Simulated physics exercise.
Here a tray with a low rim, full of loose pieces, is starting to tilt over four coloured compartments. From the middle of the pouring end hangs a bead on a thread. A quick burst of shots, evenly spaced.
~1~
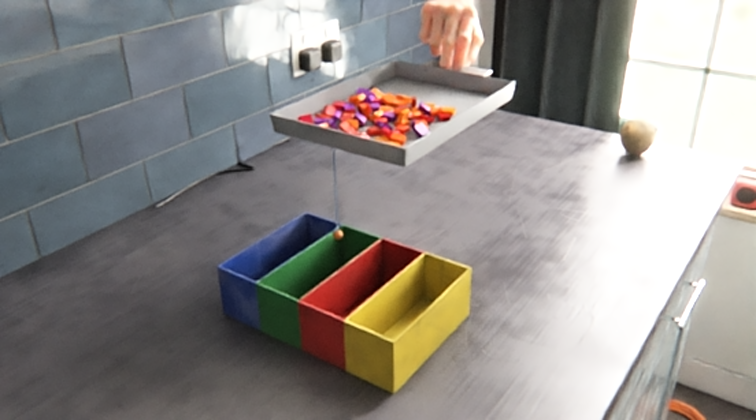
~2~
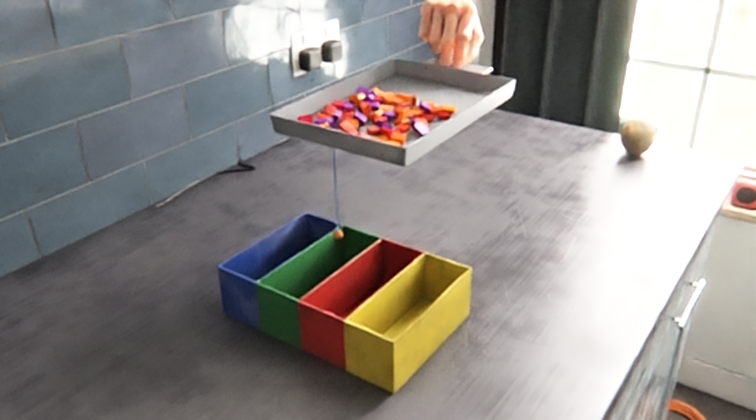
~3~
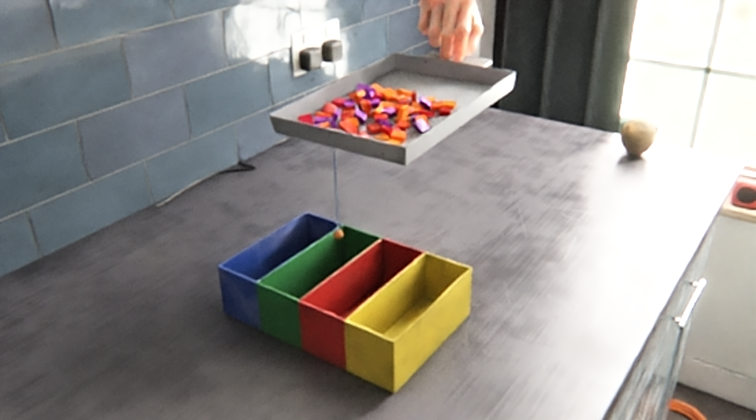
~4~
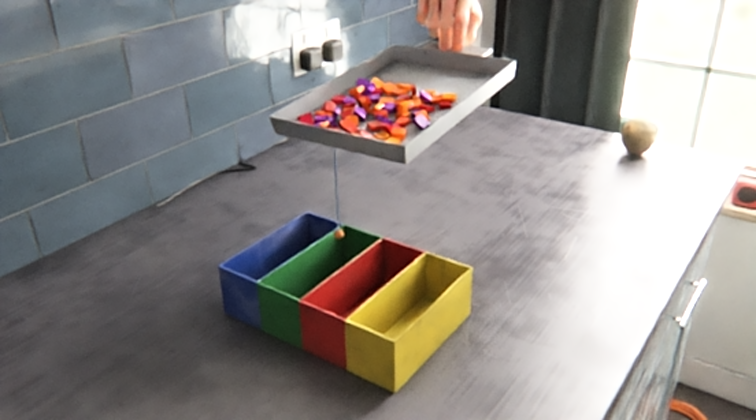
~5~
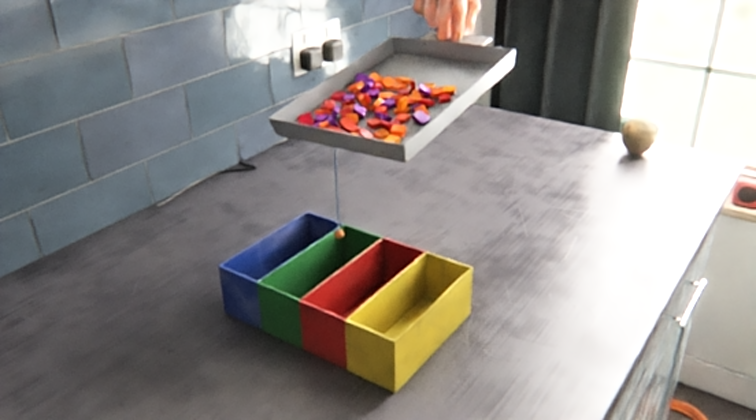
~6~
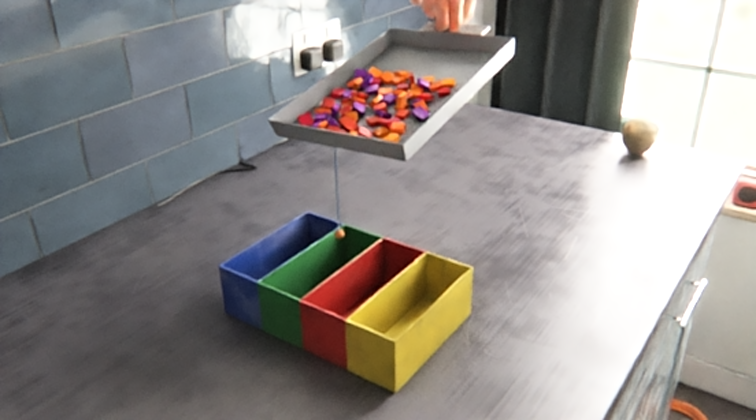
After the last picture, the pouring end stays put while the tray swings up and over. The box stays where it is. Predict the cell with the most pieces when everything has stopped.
I would say the blue cell.
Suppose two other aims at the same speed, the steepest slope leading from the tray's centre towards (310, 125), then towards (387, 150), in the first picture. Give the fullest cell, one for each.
Case 1 - the cell in blue. Case 2 - that red cell.
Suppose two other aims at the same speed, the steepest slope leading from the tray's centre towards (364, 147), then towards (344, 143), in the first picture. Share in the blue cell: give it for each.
Roughly 10 per cent, and 30 per cent.
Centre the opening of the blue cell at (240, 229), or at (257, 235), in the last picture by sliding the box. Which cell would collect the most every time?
First: The green cell. Second: The cell in green.
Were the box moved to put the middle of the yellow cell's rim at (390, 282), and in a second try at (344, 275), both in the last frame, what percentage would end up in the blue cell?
60 % and 0 %.
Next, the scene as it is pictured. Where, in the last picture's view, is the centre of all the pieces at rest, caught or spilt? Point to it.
Resting centre, last frame: Roughly (279, 290).
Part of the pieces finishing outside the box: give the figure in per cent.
Call it some 10 percent of the pieces.
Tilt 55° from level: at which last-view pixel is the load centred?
Somewhere about pixel (330, 103).
Just after the last frame, tray tipped steeply; every one on the tray.
A moment on, tray tipped right over; roughly two thirds on the tray; about a tenth in the blue cell; just a few in the green cell; roughly a quarter falling or outside the box.
Further on, tray tipped past a quarter turn; roughly two thirds in the blue cell; roughly a quarter in the green cell; about a tenth falling or outside the box.
When it is over, tray tipped past a quarter turn; roughly two thirds in the blue cell; roughly a quarter in the green cell; not one in the yellow cell; not one in the red cell; about a tenth outside the box.
